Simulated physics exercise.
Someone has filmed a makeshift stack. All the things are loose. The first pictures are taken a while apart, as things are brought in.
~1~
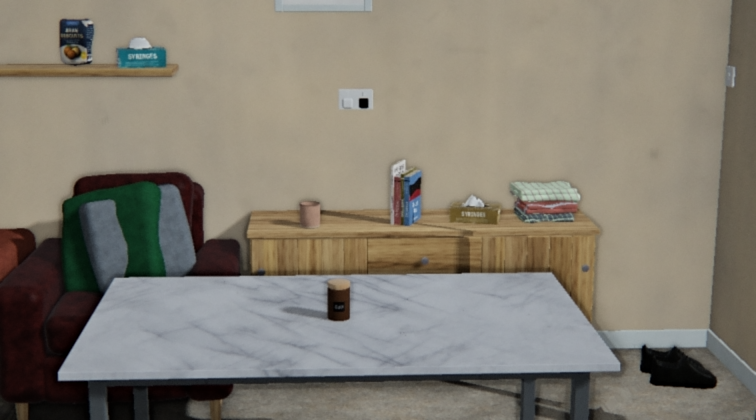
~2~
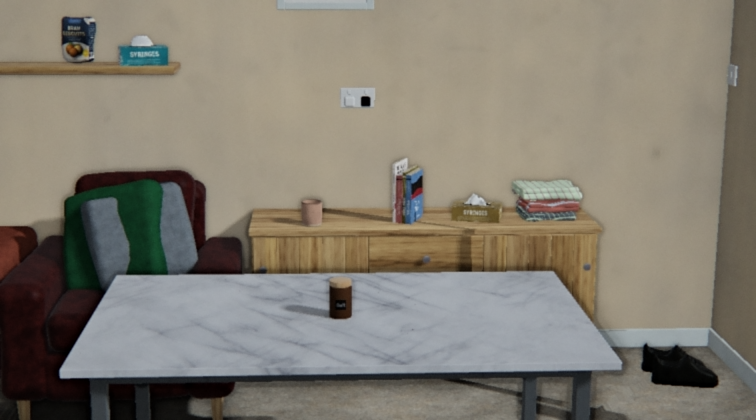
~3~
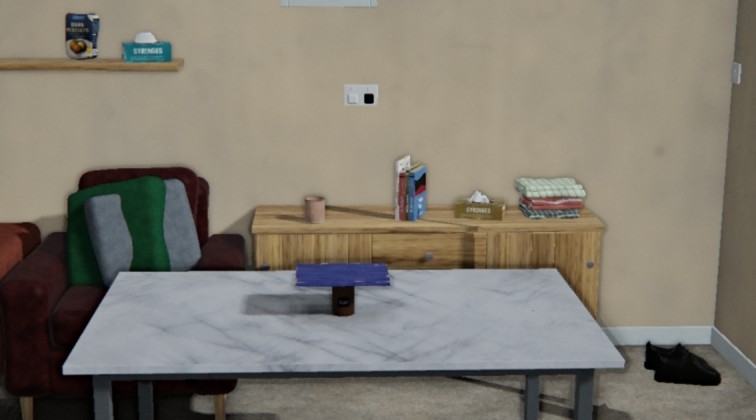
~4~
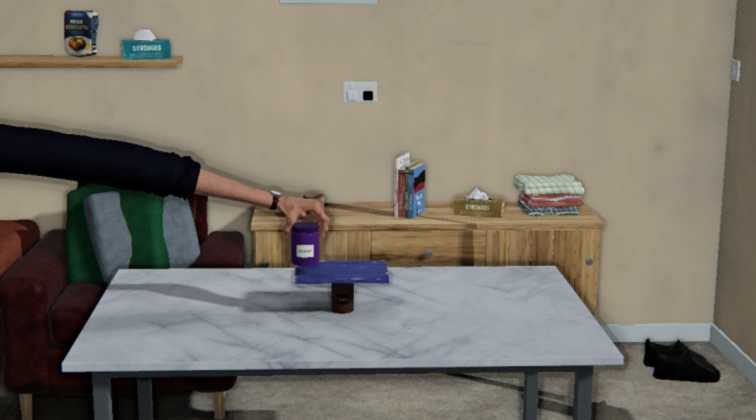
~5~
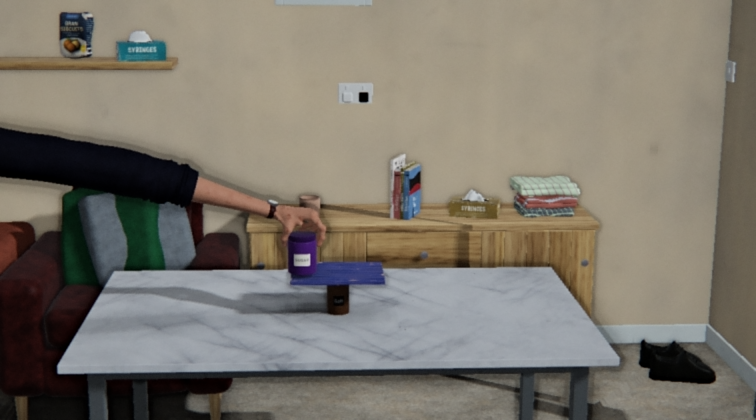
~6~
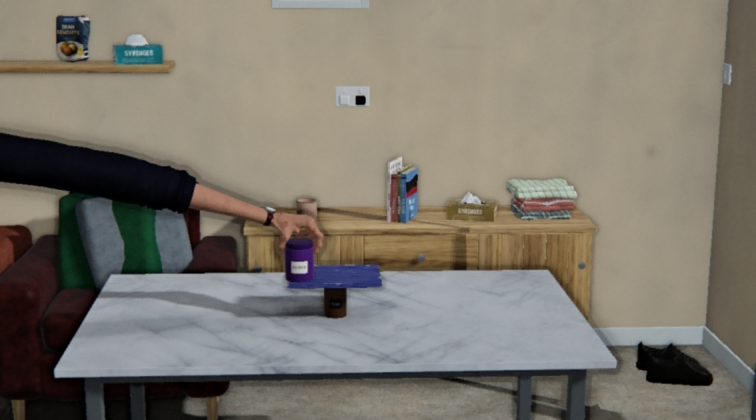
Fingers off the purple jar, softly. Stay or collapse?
Outcome: The stack loses its balance.
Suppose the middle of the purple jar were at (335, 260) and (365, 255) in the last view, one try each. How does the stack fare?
First, it keeps its balance; second, it comes apart.
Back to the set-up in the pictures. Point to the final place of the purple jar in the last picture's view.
Near (260, 309).
Then, 0.30 s on from there, purple jar now fallen; blue board turned 41° from how it was put.
Then, 0.50 s on from there, blue board turned 52° from how it was put.
In the end, fallen, purple jar; toppled in the stack, blue board; brown jar unmoved. At the end, from the last picture's camera, purple jar near (260, 310). The stack comes apart.
